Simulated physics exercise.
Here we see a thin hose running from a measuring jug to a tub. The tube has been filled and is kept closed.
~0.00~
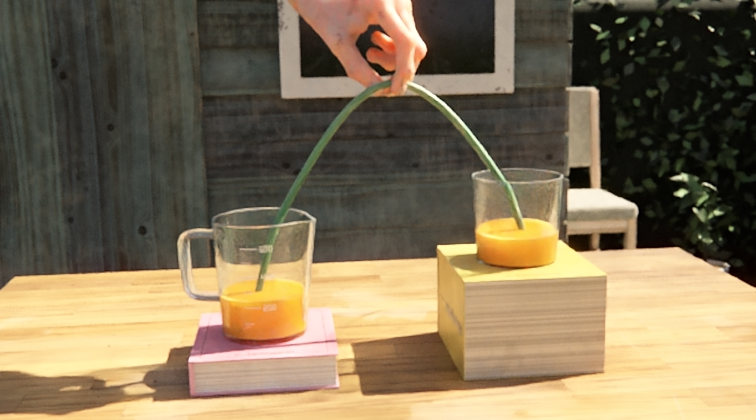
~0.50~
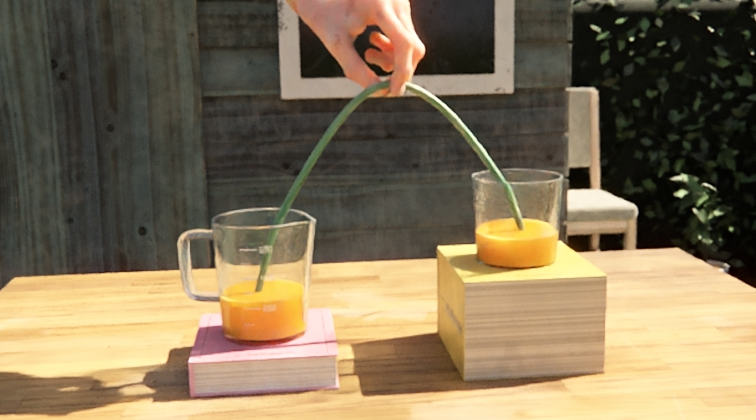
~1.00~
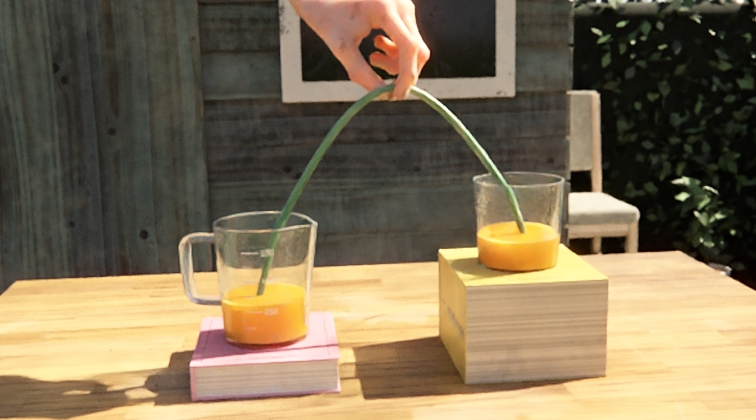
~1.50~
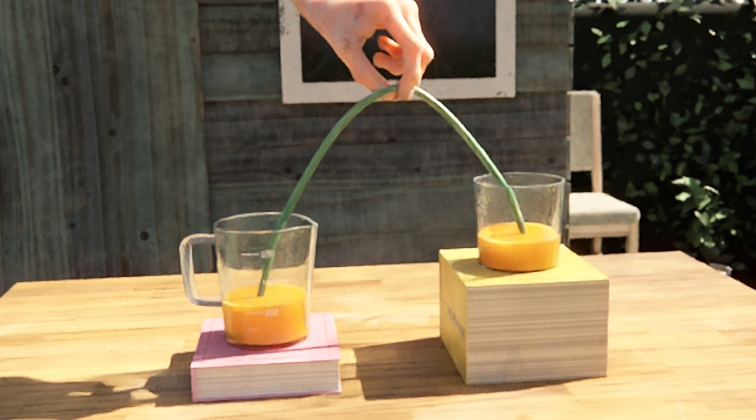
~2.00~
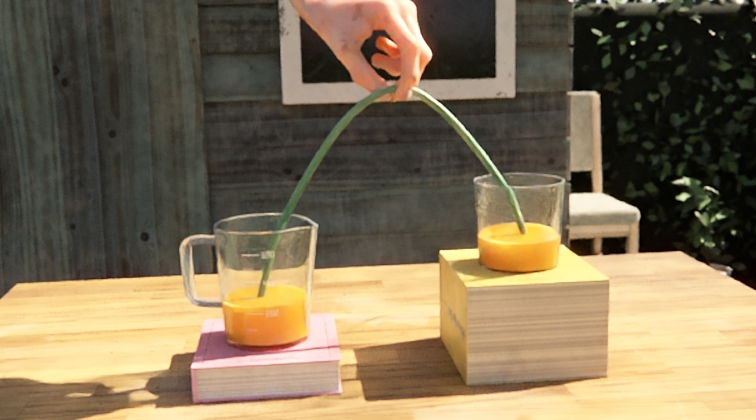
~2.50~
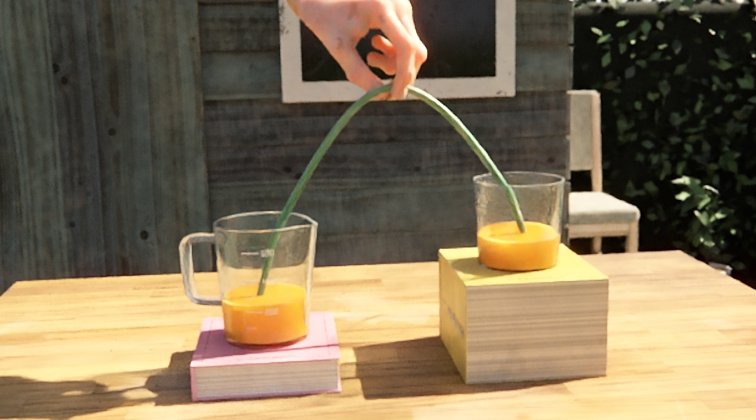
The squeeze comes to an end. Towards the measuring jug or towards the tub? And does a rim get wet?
It moves to the left, and the receiving one holds it all.
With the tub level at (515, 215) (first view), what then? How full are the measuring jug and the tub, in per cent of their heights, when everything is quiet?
They end up at around 60 and 15 percent of their heights, respectively.
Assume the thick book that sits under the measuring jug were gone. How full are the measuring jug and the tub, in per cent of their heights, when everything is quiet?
In the order asked, close to 45 and 15 out of a hundred.
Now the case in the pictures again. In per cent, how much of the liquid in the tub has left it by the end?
About 55 in a hundred.
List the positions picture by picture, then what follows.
The first picture shows nothing flows; measuring jug (263, 272) about a third full, up on the thick book; tub (517, 216) about a third full, up on the book.
The second picture shows fingers on the hose; measuring jug about a third full, surface at (263, 291); tub about a third full, surface at (516, 232).
The third picture shows still shut; measuring jug (264, 276) about a third full; tub (518, 220) about a third full.
In the fourth picture, the hose is pinched; measuring jug about a third full, surface at (266, 296); tub about a third full, surface at (518, 235).
The fifth picture shows nothing flows; measuring jug (265, 277) about a third full, up on the thick book; tub (519, 220) about a third full, up on the book.
The sixth picture shows fingers on the hose; measuring jug about a third full, surface at (265, 295); tub about a third full, surface at (518, 235).
By 8.0 s, the measuring jug is about a third full; the tub is about a quarter full.
By 20.0 s, the measuring jug is about half full; the tub is about a quarter full.
By 45.0 s, the measuring jug is about half full; the tub is nearly empty.
